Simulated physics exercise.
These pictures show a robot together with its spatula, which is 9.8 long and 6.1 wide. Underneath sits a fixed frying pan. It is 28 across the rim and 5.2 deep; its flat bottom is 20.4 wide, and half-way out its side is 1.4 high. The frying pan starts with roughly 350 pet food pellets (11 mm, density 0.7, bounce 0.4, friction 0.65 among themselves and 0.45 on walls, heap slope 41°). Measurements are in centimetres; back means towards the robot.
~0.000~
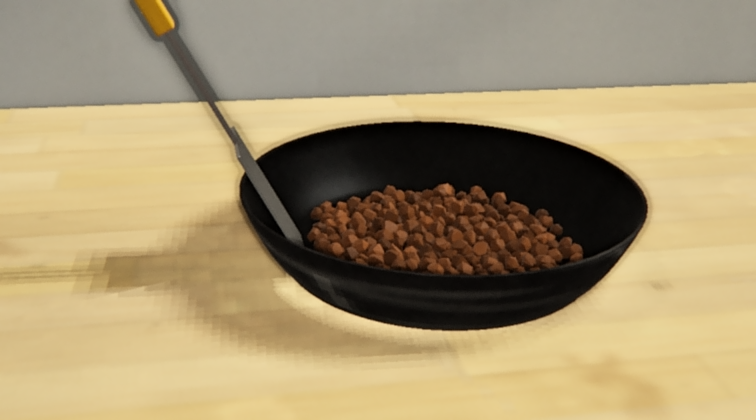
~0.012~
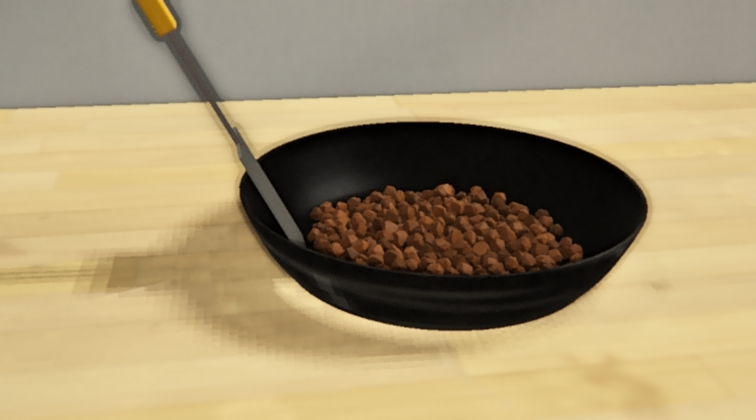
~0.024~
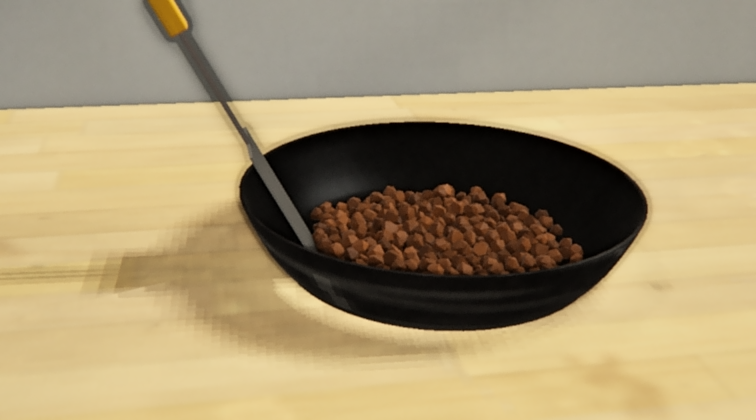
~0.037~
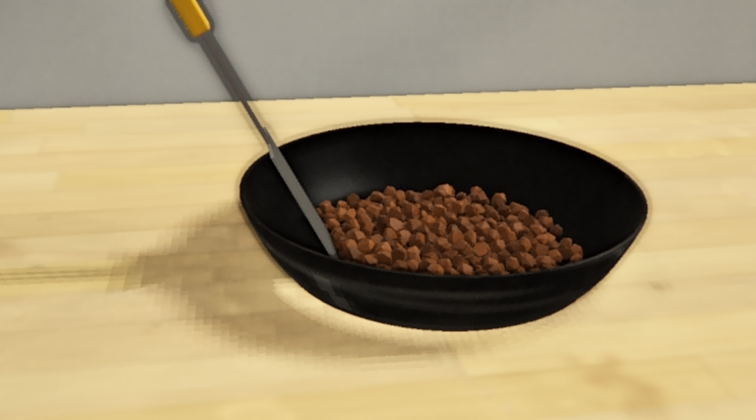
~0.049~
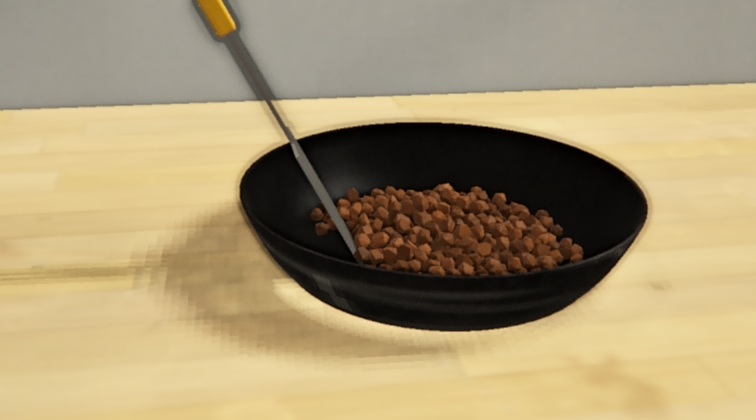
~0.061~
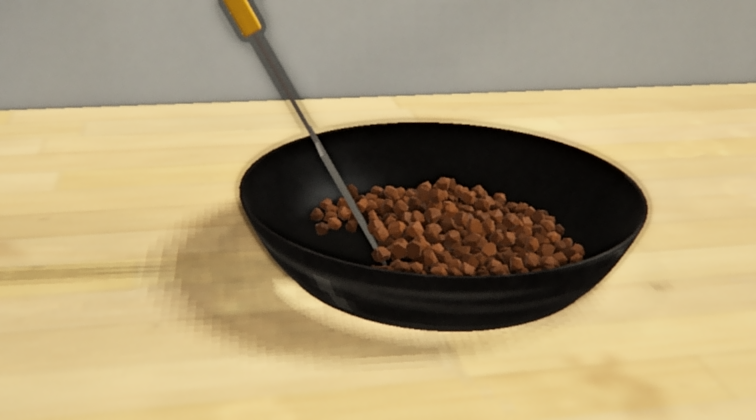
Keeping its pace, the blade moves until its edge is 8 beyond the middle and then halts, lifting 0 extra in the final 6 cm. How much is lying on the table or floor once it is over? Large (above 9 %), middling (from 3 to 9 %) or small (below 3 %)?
Middling; from 3 to 9 %.
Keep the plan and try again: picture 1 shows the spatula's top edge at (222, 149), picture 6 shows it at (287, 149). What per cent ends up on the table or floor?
5 per cent.
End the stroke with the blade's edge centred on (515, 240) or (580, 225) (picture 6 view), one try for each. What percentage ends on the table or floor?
Try 1: Approx. 0 %; try 2: Approx. 20 %.
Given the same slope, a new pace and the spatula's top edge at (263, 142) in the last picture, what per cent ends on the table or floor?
Some 0 per cent.
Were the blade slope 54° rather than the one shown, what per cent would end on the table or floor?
5 %.
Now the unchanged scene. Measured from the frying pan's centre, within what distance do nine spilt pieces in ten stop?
Distance: Approx. 35 cm.
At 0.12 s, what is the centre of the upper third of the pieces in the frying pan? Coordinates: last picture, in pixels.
It is centred close to (498, 220).
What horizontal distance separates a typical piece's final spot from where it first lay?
Somewhere near 5 centimetres, I reckon.
By 0.09 s, sloping 62°, highest piece 7 above the table; 352 in the frying pan.
By 0.12 s, sloping 62°, highest piece 8 above the table; 352 in the frying pan.
By 0.34 s, sloping 62°, highest piece 8 above the table; 332 in the frying pan, 12 on the table or floor, 8 on the blade or in flight.
By 1.39 s, sloping 62°, highest piece 6 above the table; 332 in the frying pan, 20 on the table or floor.
Final count, 332 in the frying pan, 20 on the table or floor. That is 6 % on the table or floor.
